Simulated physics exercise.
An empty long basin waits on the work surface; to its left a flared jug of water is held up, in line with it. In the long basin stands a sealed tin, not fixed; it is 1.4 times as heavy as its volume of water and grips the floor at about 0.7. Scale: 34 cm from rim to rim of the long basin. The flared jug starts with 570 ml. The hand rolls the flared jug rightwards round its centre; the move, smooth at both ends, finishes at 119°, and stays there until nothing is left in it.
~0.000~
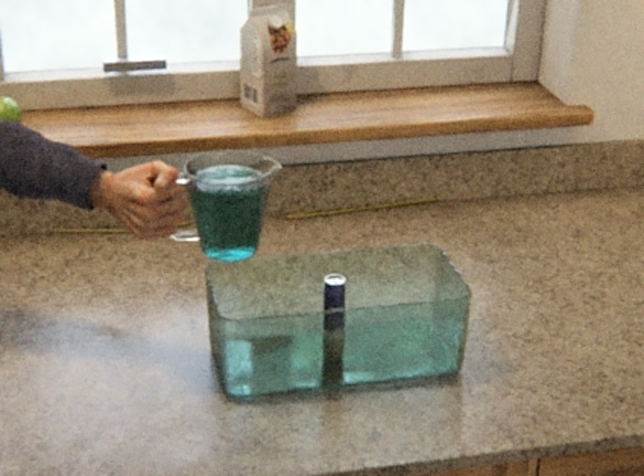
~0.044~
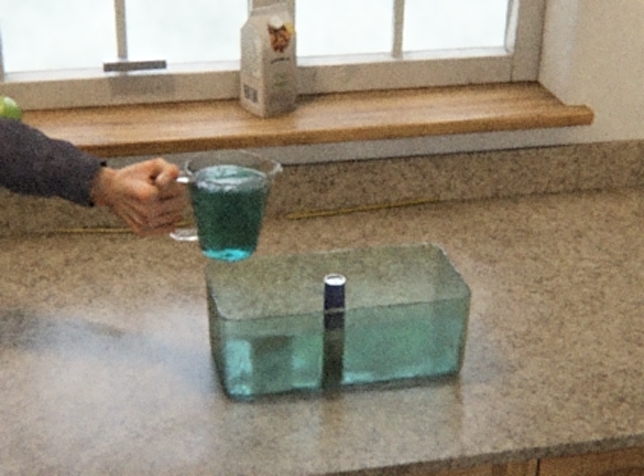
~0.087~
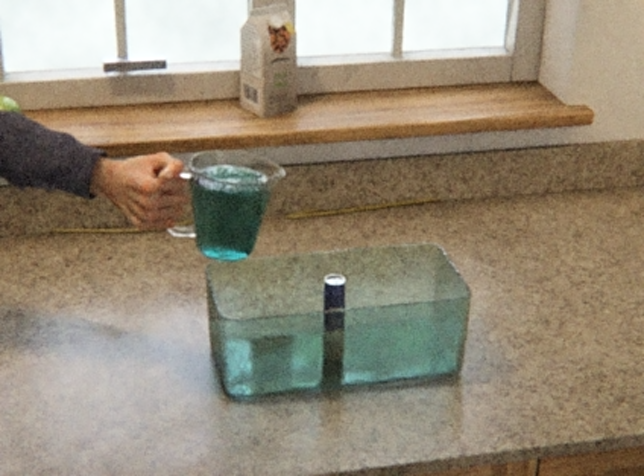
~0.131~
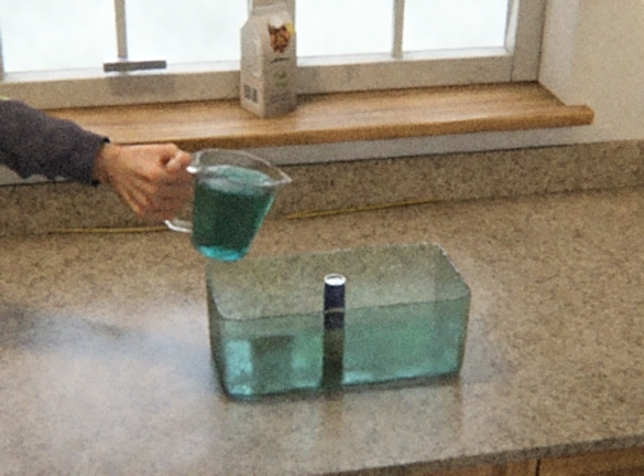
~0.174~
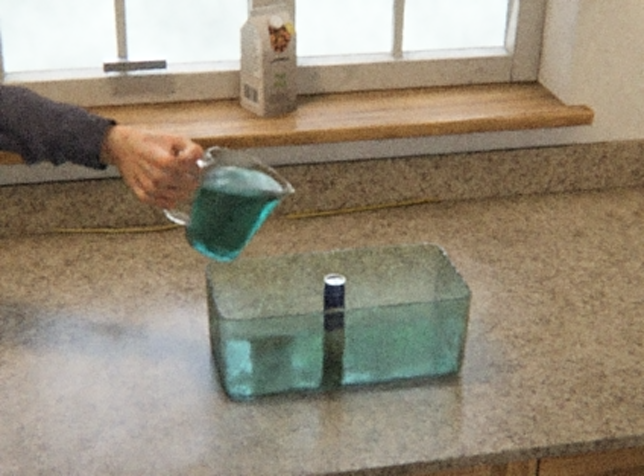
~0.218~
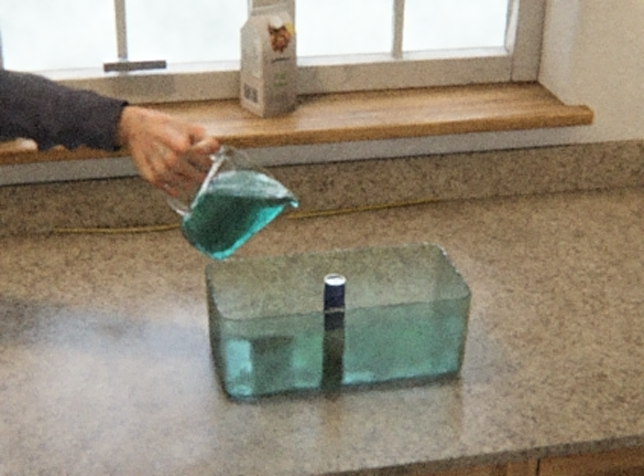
A hand in a dark sleeve holds a clear flared jug of blue-green water above a speckled stone countertop, seen from slightly above, with a window behind. A long greenish transparent basin sits below to the right, a dark tin with a pale top at its middle, and a carton stands on the wooden sill. The hand rolls the jug rightwards, slowly at first, then further, the water shifting toward its rim.
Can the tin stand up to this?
The tin keeps standing.
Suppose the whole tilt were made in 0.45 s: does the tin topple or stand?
The tin goes over.
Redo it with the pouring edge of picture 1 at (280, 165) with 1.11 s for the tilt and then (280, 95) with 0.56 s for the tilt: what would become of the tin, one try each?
First it stays up; then it topples.
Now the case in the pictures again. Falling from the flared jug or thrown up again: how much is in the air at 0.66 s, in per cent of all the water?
Near 4 in a hundred.
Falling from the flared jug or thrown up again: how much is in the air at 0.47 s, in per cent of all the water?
Near 20 in a hundred.
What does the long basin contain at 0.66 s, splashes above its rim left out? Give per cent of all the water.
Near 94 in a hundred.
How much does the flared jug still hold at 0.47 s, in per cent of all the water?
Near 34 in a hundred.
After 0.47 s the tilt is 112° and 33 per cent is still to pour; the tin stands where it began.
After 0.66 s the tilt is 119° and 1 per cent is still to pour; the tin leans 5°.
After 0.85 s the tilt is 119° and 0 per cent is still to pour; the tin stands where it began.
After 1.06 s the tilt is 119° and 0 per cent is still to pour; the tin stands where it began.
In the end the tin stands where it began.
